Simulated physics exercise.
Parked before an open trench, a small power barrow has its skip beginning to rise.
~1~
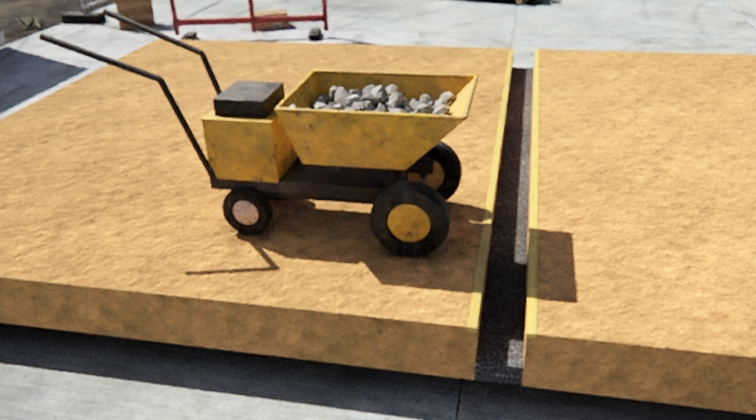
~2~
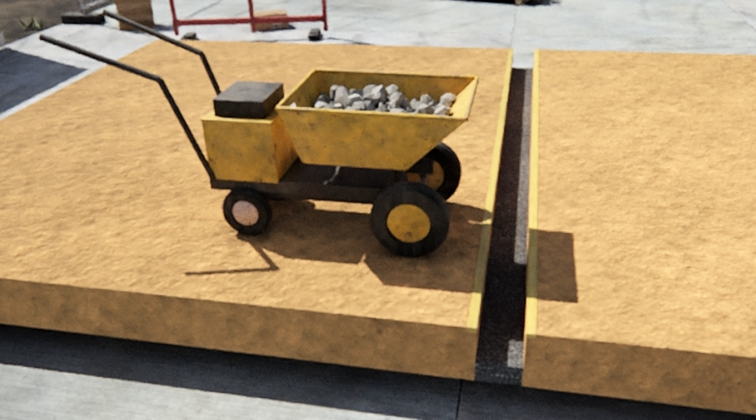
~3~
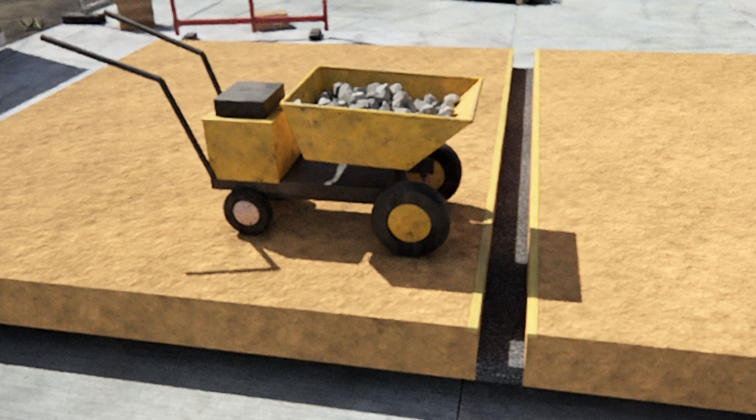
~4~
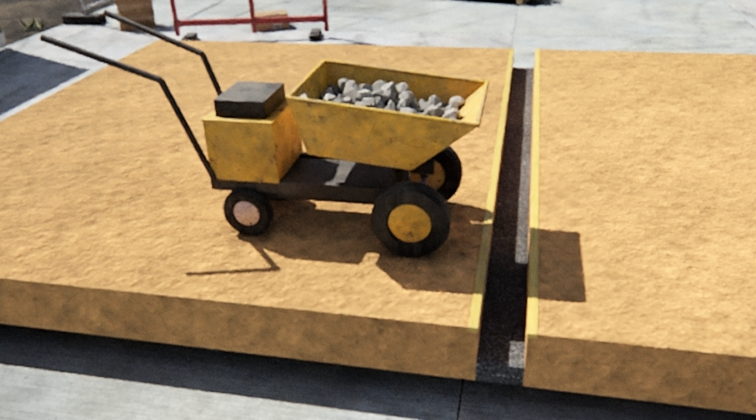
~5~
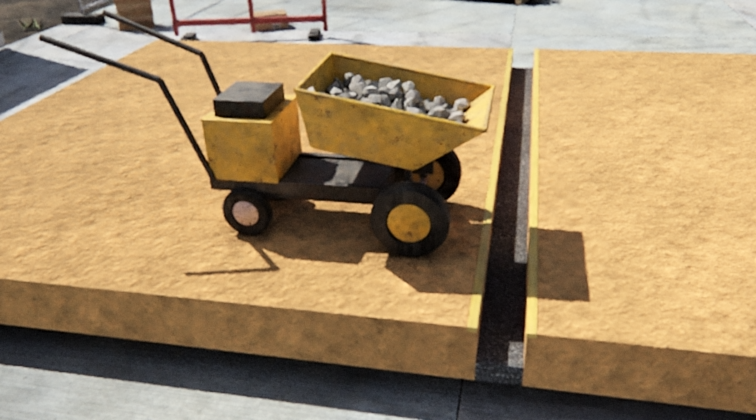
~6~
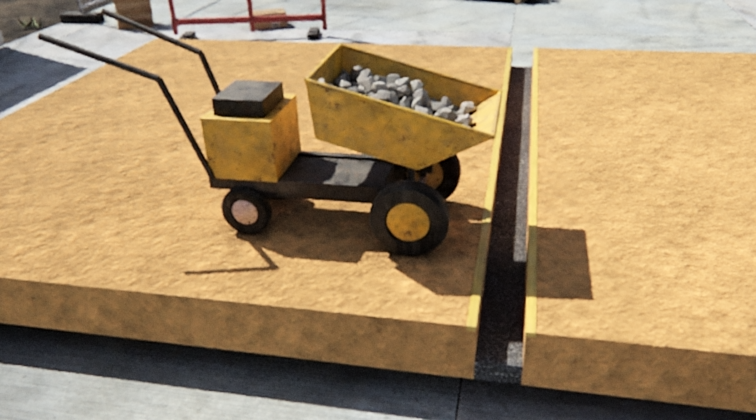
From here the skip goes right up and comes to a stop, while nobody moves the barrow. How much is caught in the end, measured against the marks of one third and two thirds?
Caught: Below a third.
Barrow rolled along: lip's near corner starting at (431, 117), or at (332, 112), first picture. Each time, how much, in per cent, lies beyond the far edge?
You'd see close to 50 per cent the first time and close to 0 per cent the next.
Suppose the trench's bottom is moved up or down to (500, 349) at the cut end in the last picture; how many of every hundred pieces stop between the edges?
Something close to 0 per cent.
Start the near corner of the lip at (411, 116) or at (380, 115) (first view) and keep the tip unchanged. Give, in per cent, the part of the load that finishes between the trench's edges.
First spot: About 70 percent; second spot: About 60 percent.
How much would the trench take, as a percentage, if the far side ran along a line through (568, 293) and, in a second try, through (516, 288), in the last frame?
Roughly 60 % first, 0 % second.
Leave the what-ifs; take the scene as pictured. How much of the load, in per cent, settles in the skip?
Estimate: 20 %, roughly.
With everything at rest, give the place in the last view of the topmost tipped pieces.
Estimated top, final frame: Near (561, 218).
Soon after the last picture, skip tipped steeply; all in the skip.
A little later, skip tipped steeply; most in the skip; a small part beyond it; a stray few falling.
Later still, skip tipped right over; about a quarter in the skip; most beyond it.
By the end, skip tipped right over; about a quarter in the skip; a stray few in or heaped over the trench; most beyond it.
